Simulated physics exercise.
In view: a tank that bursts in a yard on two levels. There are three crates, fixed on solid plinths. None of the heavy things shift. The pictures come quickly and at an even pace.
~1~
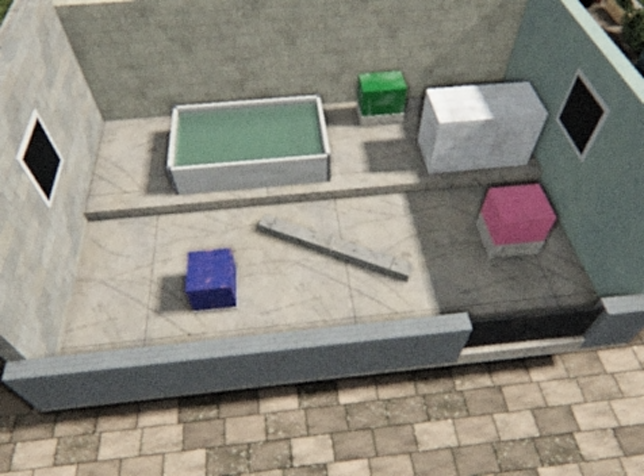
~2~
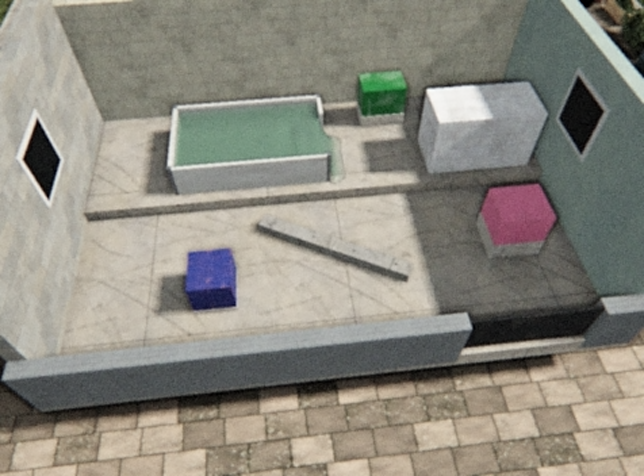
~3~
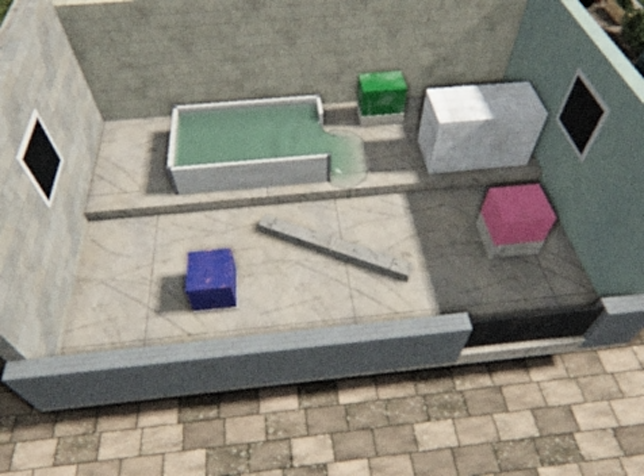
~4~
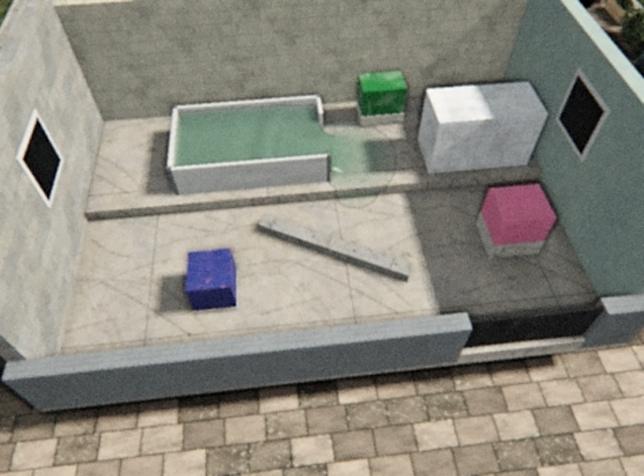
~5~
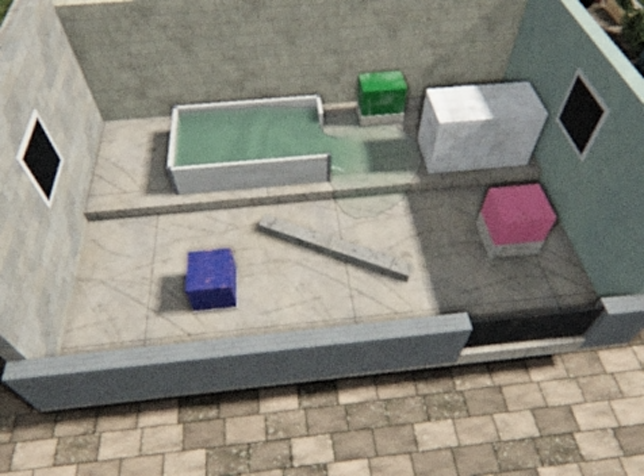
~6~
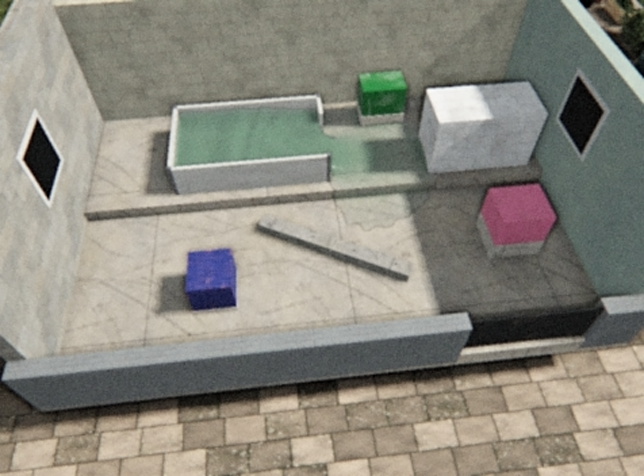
A water tank bursts open on its right side and green water spreads across the upper level.
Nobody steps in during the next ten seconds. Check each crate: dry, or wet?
The pink crate will be spared; the blue crate will be hit by the water; the green crate will be spared.
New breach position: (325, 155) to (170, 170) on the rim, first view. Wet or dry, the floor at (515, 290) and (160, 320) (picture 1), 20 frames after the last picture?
First spot inundated, second spot inundated.
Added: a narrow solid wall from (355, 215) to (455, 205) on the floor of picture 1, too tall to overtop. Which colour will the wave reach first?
Looks like the green one.
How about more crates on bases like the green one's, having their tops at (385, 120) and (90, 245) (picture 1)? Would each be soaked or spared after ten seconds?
Crate by crate: Gets flooded; is not reached.
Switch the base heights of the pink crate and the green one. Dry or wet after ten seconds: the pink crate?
Pink crate: Untouched.
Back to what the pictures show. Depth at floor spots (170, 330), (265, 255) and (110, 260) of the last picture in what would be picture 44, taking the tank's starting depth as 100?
In that order: 4, 2 and 0 per cent.
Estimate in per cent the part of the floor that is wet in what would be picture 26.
My guess is around 40 in a hundred.
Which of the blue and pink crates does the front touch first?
That would be the pink-painted one.
A moment on, water covers 20 % of the floor; the pink crate water round its plinth, the blue crate not reached, the green crate water round its plinth.
Next, water covers 30 % of the floor; the pink crate water round its plinth, the blue crate not reached, the green crate water round its plinth.
Then, water covers 40 % of the floor; the pink crate water round its plinth, the blue crate not reached, the green crate water round its plinth.
Later, water covers 60 % of the floor; the pink crate water round its plinth, the blue crate water round its plinth, the green crate water round its plinth.
In the end, water covers 85 % of the floor; the pink crate stayed above the water, the blue crate was topped, the green crate stayed above the water.
